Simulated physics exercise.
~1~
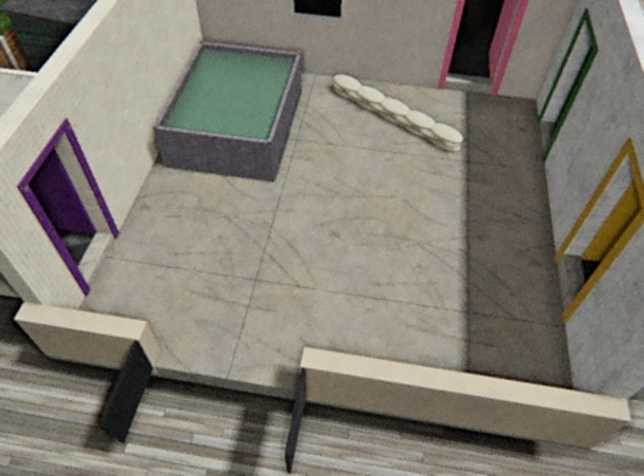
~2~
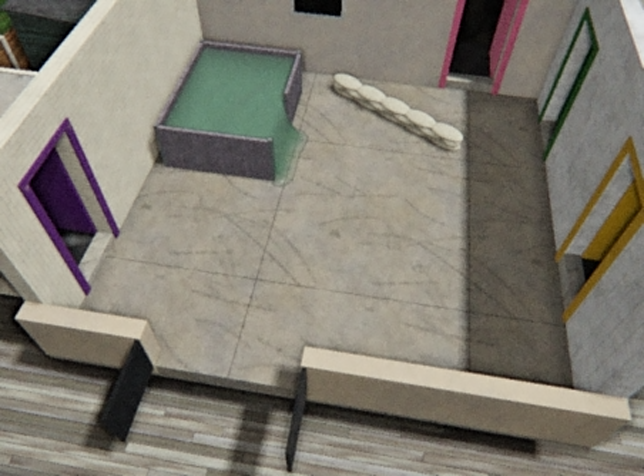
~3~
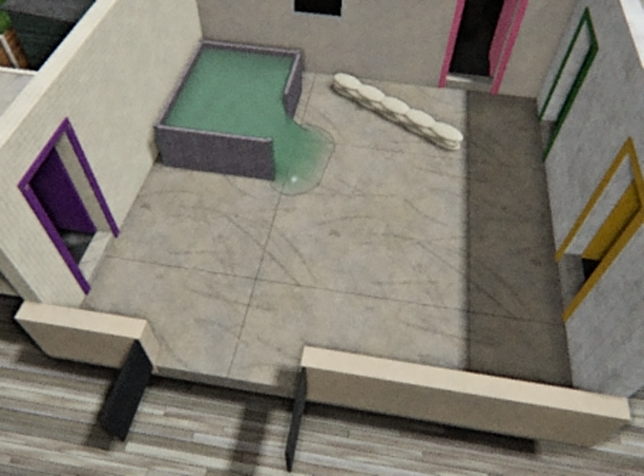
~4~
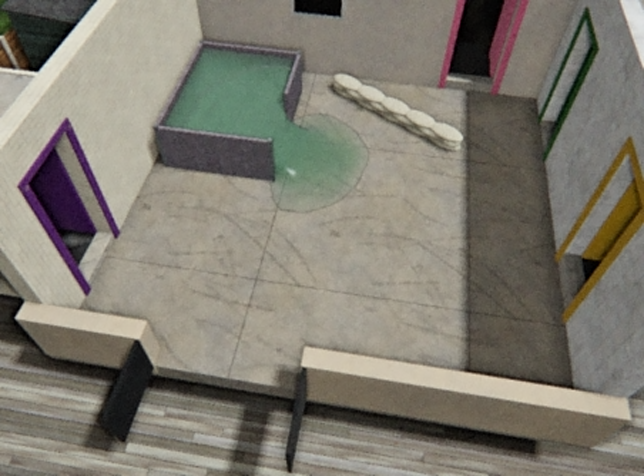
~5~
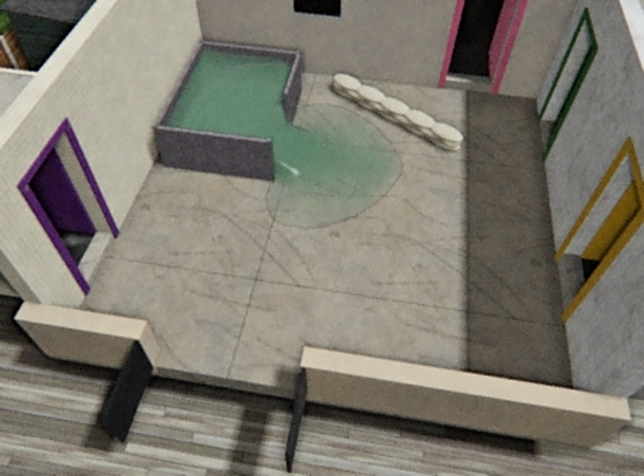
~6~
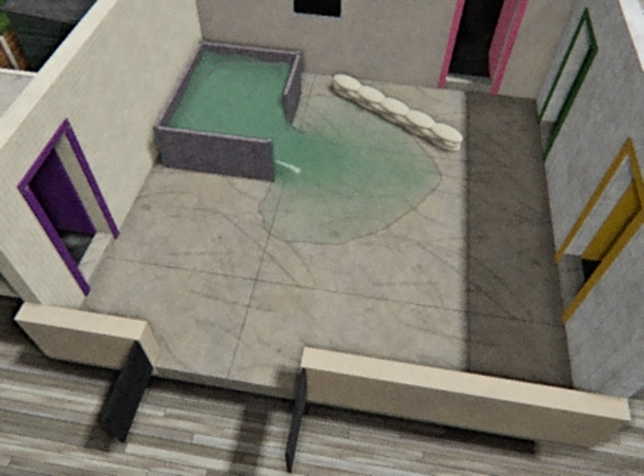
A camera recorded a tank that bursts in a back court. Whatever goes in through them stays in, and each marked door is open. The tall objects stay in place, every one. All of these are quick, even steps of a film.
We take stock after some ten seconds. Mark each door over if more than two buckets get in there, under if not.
Yellow door - under; green door - under; purple door - under; pink door - under.
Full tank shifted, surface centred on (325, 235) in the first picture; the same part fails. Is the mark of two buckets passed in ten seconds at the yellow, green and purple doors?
The yellow one exceeds the limit, the green one exceeds the limit, and the purple one stays within the limit.
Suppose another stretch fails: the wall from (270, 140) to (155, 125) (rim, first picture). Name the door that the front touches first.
That one is the purple one.
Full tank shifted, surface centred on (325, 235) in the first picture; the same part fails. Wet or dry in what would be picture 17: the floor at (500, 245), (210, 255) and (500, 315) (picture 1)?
One after the other: Under water, clear, wet.
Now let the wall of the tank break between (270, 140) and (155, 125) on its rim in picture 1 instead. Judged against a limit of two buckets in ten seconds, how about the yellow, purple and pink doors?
Door by door - yellow doesn't reach it, purple tops the limit, pink doesn't reach it.
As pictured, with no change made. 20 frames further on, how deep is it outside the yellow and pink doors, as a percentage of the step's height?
About 70 and 40 %.
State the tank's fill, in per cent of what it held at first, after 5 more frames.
Somewhere near 64 %, give or take.
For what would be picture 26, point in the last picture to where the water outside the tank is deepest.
At about (573, 417).
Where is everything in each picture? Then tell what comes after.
The tank at (233, 92) is whole and still, in the first picture.
Water pours out at (278, 141) and has run to (276, 184), in the second picture.
The front is at (327, 138), out from the gap at (278, 143), in the third picture.
The front is at (363, 150), out from the gap at (278, 145), in the fourth picture.
The front is at (396, 161), out from the gap at (278, 145), in the fifth picture.
Water pours out at (278, 145) and has run to (435, 182), in the sixth picture.
A moment on, water covers 35 % of the floor; the yellow door not reached, the green door not reached, the purple door not reached, the pink door not reached.
Next, water covers 55 % of the floor; the yellow door wet at the sill, nothing in, the green door wet at the sill, nothing in, the purple door not reached, the pink door not reached.
Then, water covers 60 % of the floor; the yellow door wet at the sill, nothing in, the green door under two buckets in, the purple door not reached, the pink door wet at the sill, nothing in.
Later, water covers 85 % of the floor; the yellow door wet at the sill, nothing in, the green door under two buckets in, the purple door not reached, the pink door wet at the sill, nothing in.
In the end, water covers 95 % of the floor; the yellow door wet at the sill, nothing in, the green door under two buckets in, the purple door under two buckets in, the pink door wet at the sill, nothing in.
